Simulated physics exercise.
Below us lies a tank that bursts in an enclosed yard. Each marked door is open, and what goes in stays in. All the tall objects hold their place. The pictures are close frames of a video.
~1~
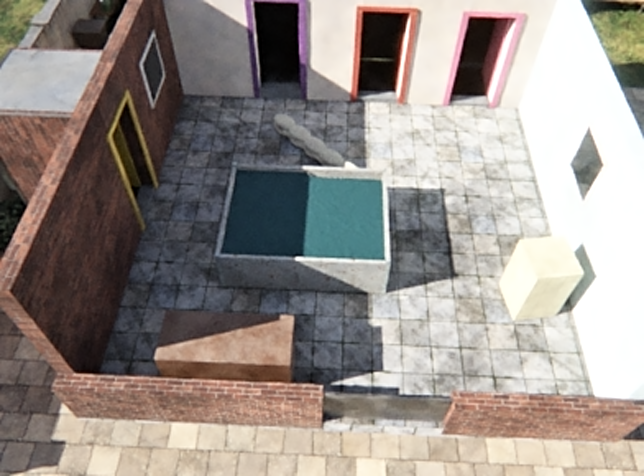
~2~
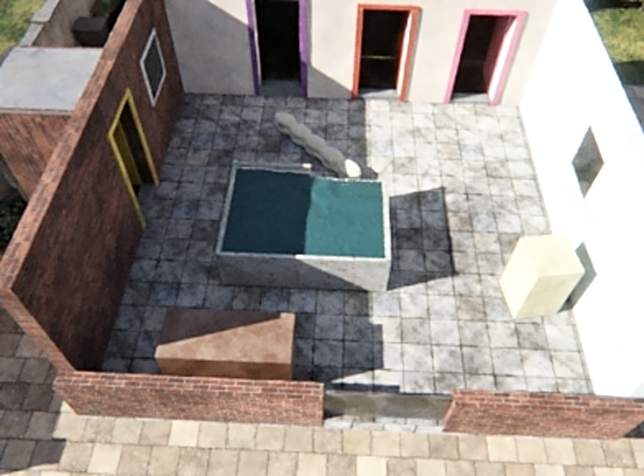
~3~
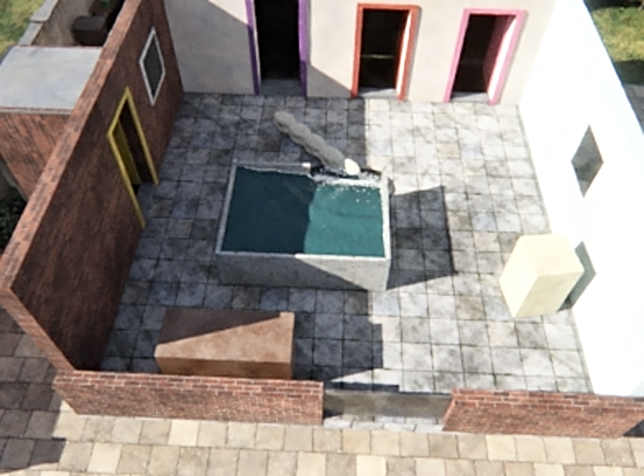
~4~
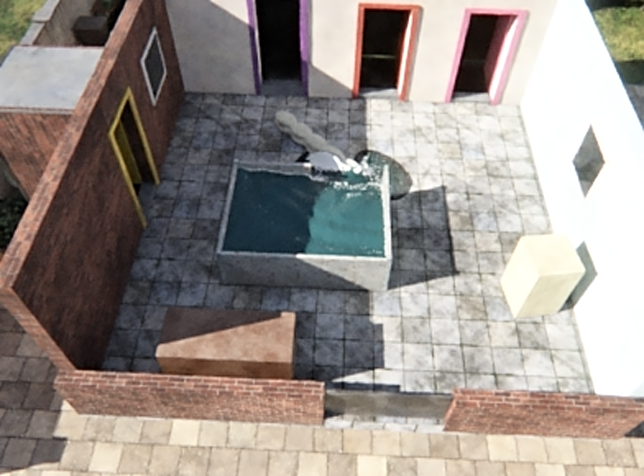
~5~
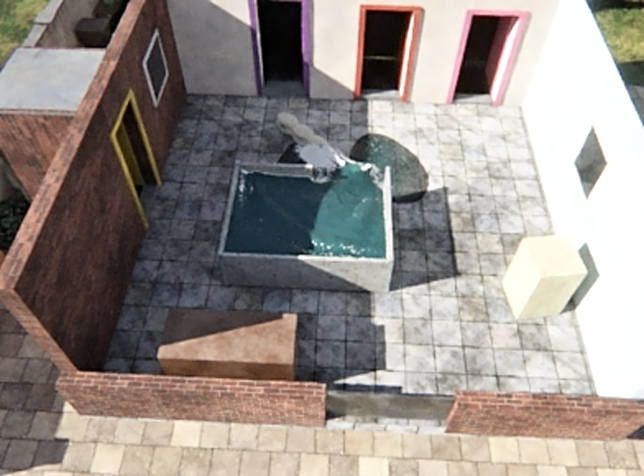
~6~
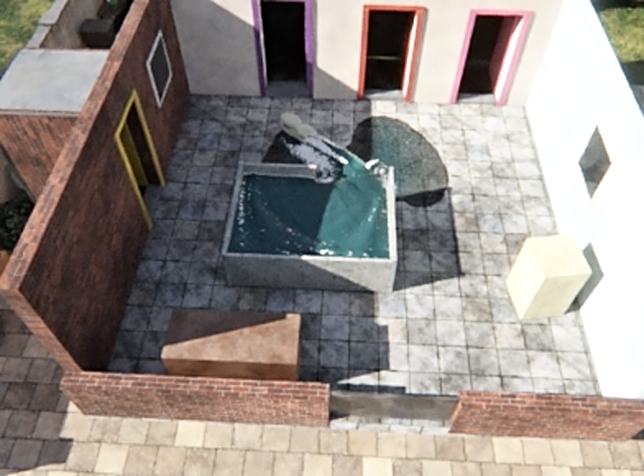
Water pours over the tank's far side and spreads across the grey paving behind it.
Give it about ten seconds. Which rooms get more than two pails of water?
The yellow door admits no more than that; the red door lets in a lot; the purple door admits no more than that; the pink door lets in a lot.
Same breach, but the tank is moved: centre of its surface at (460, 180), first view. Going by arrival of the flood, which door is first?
I say the pink one.
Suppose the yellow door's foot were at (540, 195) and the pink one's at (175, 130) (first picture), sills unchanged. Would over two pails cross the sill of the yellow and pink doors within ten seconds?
Then: Yellow door is under, pink door takes more.
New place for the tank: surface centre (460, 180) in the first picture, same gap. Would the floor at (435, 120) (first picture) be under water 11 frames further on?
At that place: Covered.
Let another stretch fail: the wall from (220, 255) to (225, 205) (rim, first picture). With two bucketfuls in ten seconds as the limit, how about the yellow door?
Then: The yellow one goes over.
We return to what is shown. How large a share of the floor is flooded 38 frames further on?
Near 75 in a hundred.
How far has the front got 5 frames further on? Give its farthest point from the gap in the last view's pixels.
Close to (207, 98).
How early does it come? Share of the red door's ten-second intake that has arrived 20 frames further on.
Some 90 per cent.
A moment on, water covers 30 % of the floor; the yellow door not reached, the red door under two buckets in, the purple door not reached, the pink door not reached.
Next, water covers 45 % of the floor; the yellow door not reached, the red door over two buckets in, the purple door wet at the sill, nothing in, the pink door under two buckets in.
Then, water covers 50 % of the floor; the yellow door wet at the sill, nothing in, the red door over two buckets in, the purple door wet at the sill, nothing in, the pink door over two buckets in.
Later, water covers 75 % of the floor; the yellow door wet at the sill, nothing in, the red door over two buckets in, the purple door wet at the sill, nothing in, the pink door over two buckets in.
In the end, water covers 95 % of the floor; the yellow door wet at the sill, nothing in, the red door far over two buckets in, the purple door wet at the sill, nothing in, the pink door over two buckets in.
